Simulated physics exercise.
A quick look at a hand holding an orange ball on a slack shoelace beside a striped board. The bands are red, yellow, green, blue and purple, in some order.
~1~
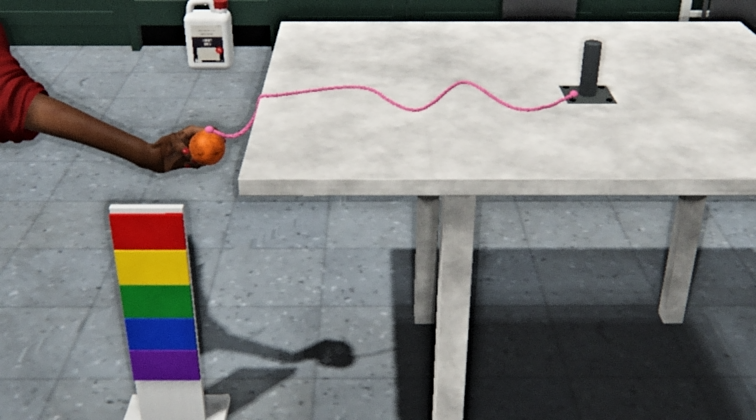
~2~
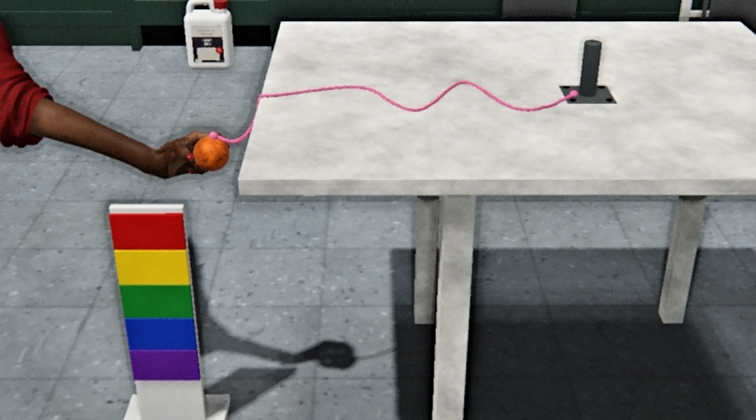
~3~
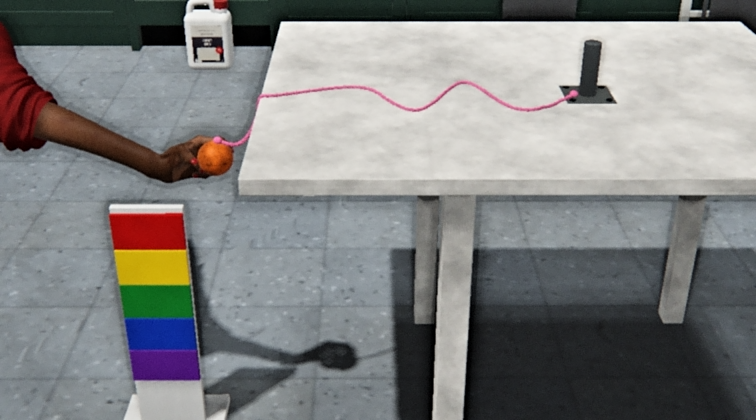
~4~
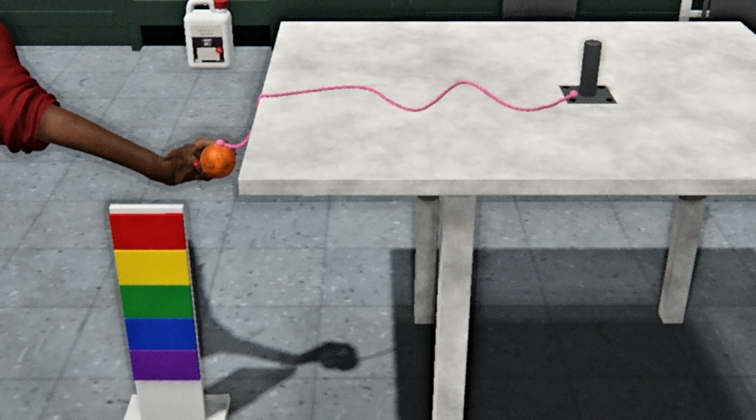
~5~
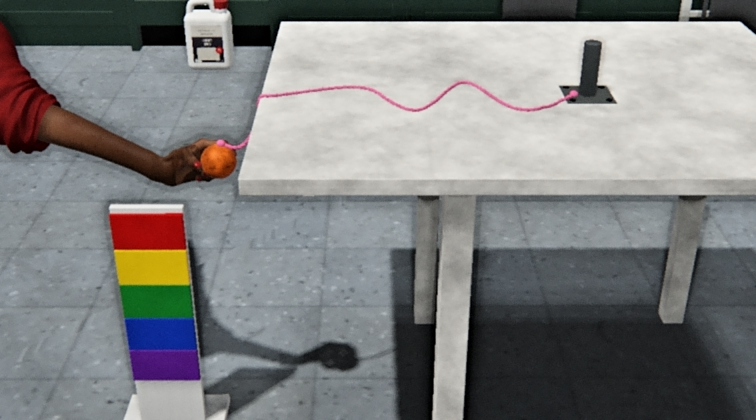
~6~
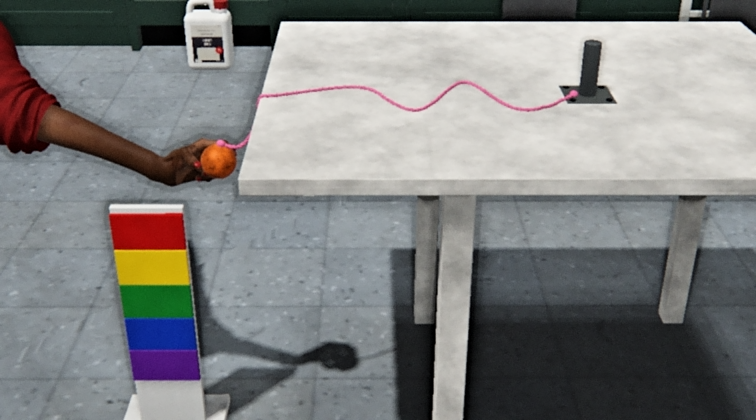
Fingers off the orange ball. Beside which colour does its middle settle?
The green one.
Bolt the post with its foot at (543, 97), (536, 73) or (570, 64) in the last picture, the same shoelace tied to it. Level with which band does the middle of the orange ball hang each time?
Try by try: Blue; blue; green.
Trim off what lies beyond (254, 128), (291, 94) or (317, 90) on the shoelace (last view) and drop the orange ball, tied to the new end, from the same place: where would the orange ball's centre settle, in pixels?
In that order: (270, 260), (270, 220) and (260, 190).
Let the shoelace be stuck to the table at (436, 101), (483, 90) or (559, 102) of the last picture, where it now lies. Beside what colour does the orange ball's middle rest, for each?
In that order: Red; yellow; green.
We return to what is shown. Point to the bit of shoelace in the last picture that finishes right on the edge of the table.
The one at (381, 95).
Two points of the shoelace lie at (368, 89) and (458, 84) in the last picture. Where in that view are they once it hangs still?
At (261, 123), then (400, 95).
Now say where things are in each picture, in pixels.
The first frame shows orange ball (207, 148); red (148, 233); yellow (152, 269); green (157, 303); blue (161, 335); purple (165, 366).
The second frame shows orange ball (212, 154); shoelace through (549, 106) (482, 89) (433, 103) (373, 91) (284, 95).
The third frame shows orange ball (215, 158).
The fourth frame shows orange ball (218, 161); shoelace through (549, 106) (482, 89) (433, 103) (373, 91) (284, 95).
The fifth frame shows orange ball (219, 161).
The sixth frame shows orange ball (219, 161); shoelace through (549, 106) (482, 89) (433, 103) (373, 91) (284, 95).
Early on, ball near (261, 283); level with green.
Midway, ball near (279, 293); level with green.
Finally, ball near (272, 298); level with green. The shoelace holds its middle at green.
